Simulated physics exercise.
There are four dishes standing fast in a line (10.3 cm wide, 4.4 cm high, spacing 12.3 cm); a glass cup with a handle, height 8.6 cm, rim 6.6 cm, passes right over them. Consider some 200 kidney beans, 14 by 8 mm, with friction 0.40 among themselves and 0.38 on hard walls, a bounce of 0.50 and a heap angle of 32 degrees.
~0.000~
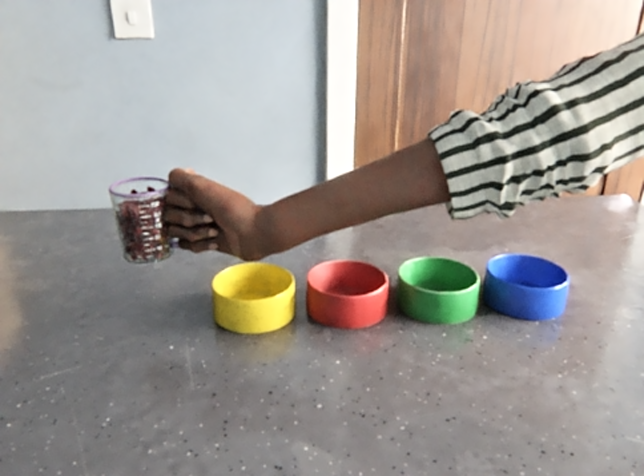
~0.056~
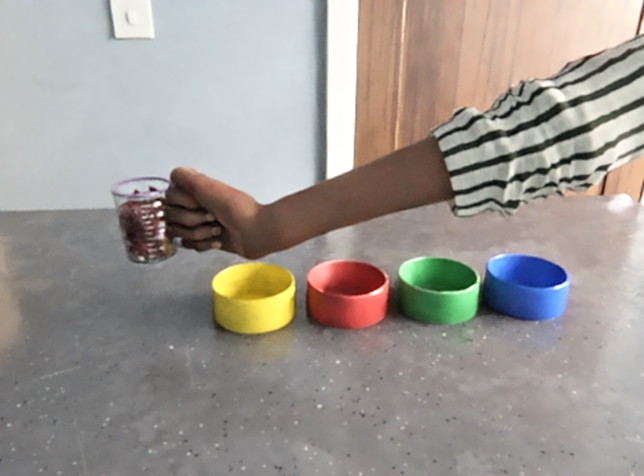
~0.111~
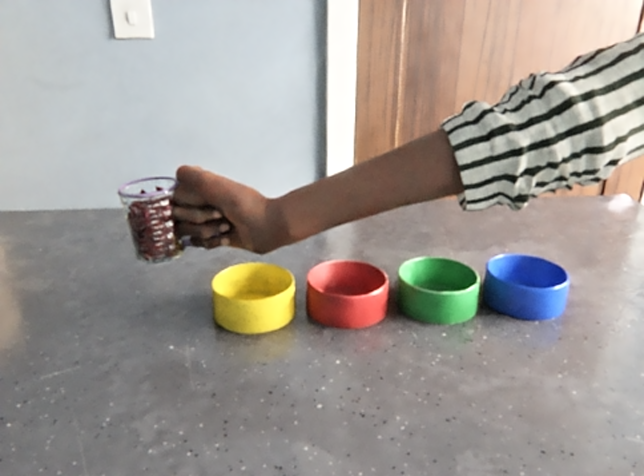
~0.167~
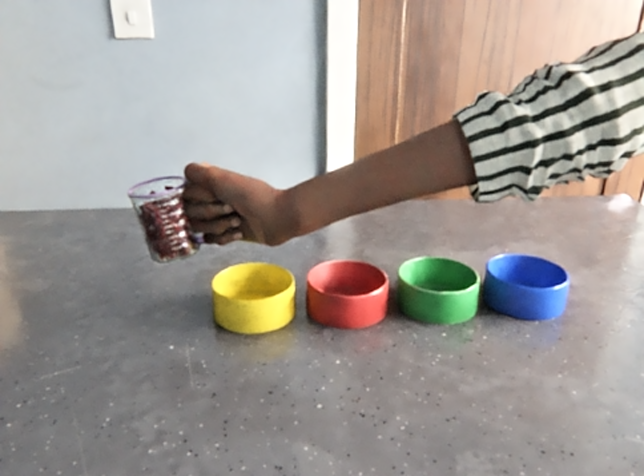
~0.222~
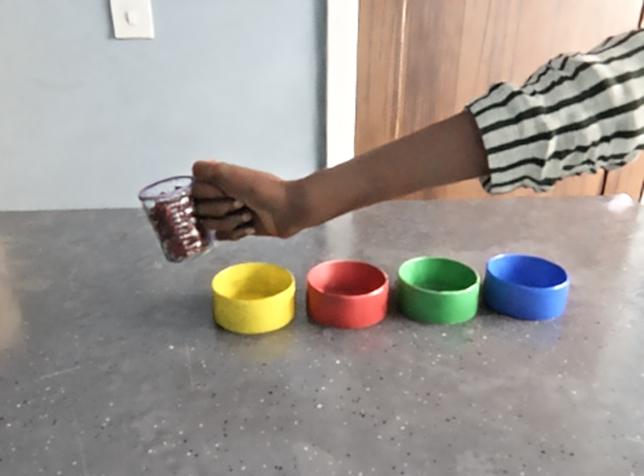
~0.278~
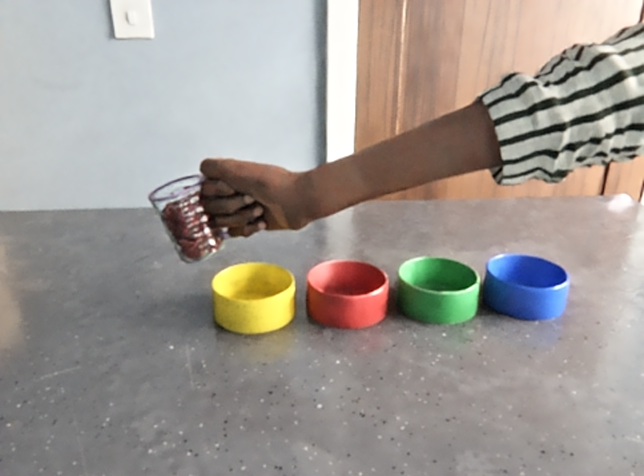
A hand moves a glass cup of beans slightly right while gradually tilting it left.
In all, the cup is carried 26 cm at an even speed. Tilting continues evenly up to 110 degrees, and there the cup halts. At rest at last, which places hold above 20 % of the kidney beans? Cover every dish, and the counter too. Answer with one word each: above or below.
Red above, blue below, green below, yellow below, counter above.
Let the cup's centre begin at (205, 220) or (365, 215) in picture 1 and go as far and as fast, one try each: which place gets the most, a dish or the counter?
In the first try red collects the most, and in the second it's blue.
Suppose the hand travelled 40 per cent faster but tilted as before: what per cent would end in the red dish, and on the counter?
Red 60, counter 40.
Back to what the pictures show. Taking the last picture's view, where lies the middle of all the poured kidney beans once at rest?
Close to pixel (323, 301).
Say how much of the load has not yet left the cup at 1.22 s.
Some 95 per cent.
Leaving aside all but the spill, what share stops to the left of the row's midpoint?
Roughly 100 per cent of them.
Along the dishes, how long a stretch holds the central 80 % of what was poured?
Roughly 9 centimetres.
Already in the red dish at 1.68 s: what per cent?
Close to 30 per cent at that point.
Then, at 0.84 s, tilt 61 degrees; cup holds 100 %.
After 1.22 s, tilt 90 degrees; cup holds 95 %.
After 1.68 s, tilt 110 degrees; cup holds 45 %, red 30 %.
By 3.0 s all is still; red 55 %, blue 0 %, green 0 %, yellow 5 %, counter 40 %.
